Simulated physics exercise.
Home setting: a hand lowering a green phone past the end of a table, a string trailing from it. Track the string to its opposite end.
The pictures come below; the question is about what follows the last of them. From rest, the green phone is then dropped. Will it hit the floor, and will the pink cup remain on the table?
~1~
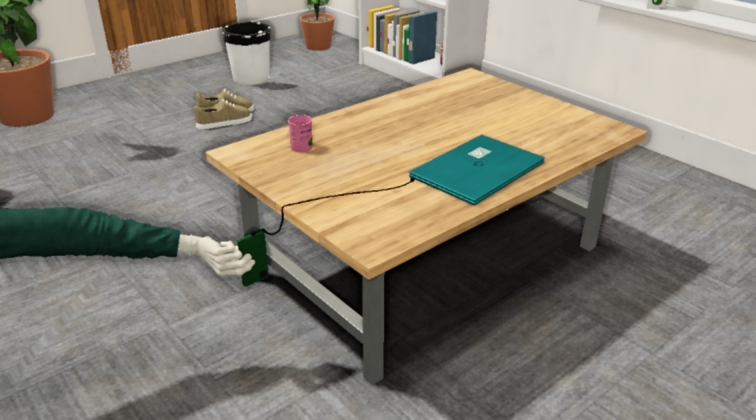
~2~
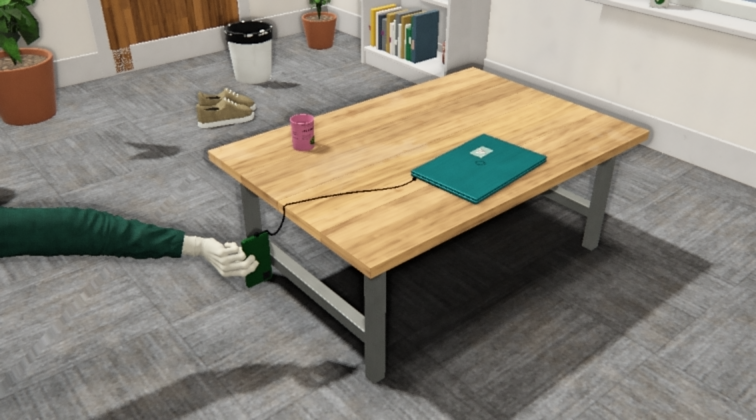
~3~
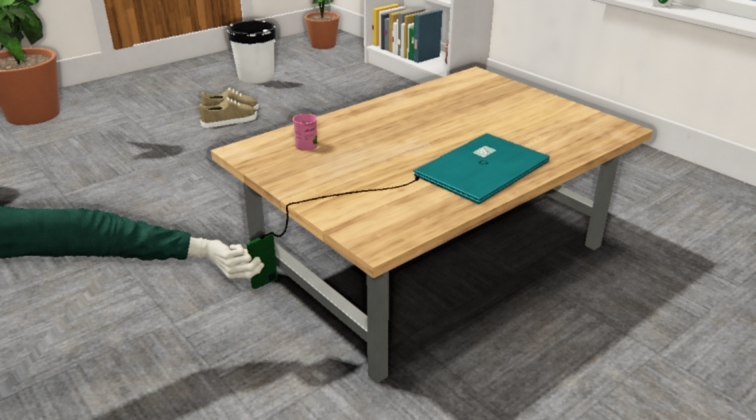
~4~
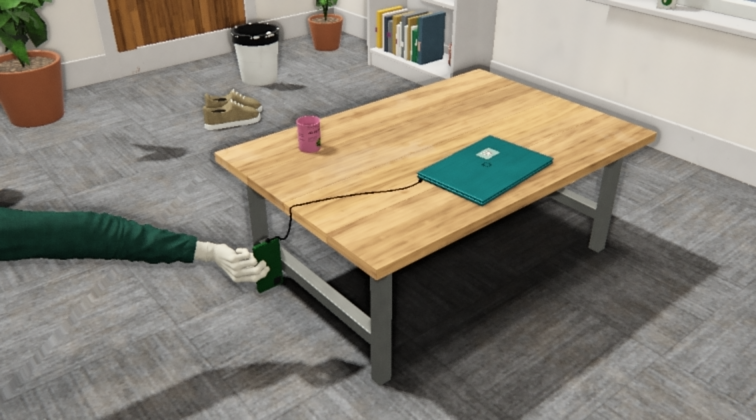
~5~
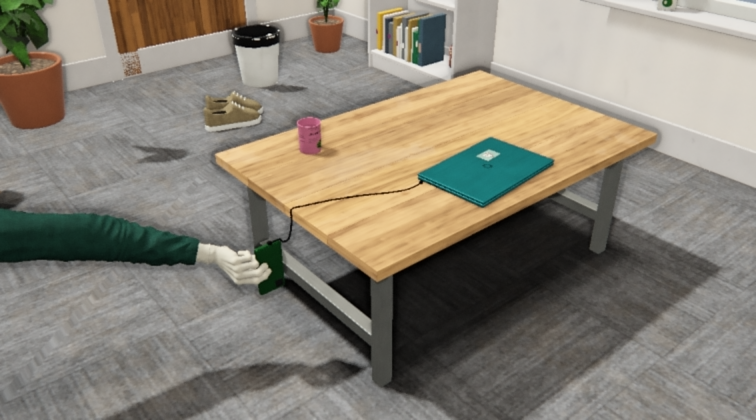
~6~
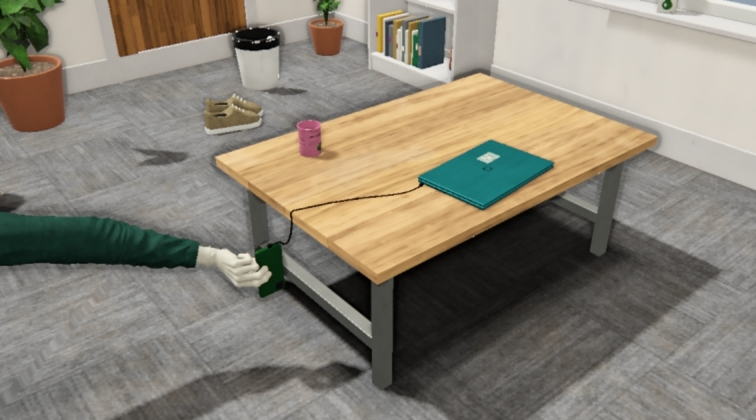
The green phone is left hanging, the pink cup stays put.
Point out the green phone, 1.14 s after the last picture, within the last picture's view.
Somewhere around (286, 296), I reckon.
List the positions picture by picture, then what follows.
The first picture shows green phone (254, 259); turquoise laptop (479, 164); pink cup (300, 120).
The second picture shows green phone (257, 260).
The third picture shows green phone (262, 262).
The fourth picture shows green phone (268, 266); string through (384, 192) (333, 198).
The fifth picture shows green phone (270, 268); string through (384, 193) (334, 200).
The sixth picture shows green phone (270, 271); turquoise laptop (487, 169); pink cup (309, 125); string tied to the laptop, with little slack.
Then, 0.44 s after the last picture, phone below the edge near (321, 280); laptop unmoved; cup unmoved.
Then, 1.14 s after the last picture, phone below the edge near (286, 296); laptop unmoved; cup unmoved.
Then, 2.02 s after the last picture, phone below the edge near (276, 306); laptop unmoved; cup unmoved.
At rest, phone below the edge near (326, 295); laptop unmoved; cup unmoved. The green phone ends up dangling and the pink cup keeps its place.
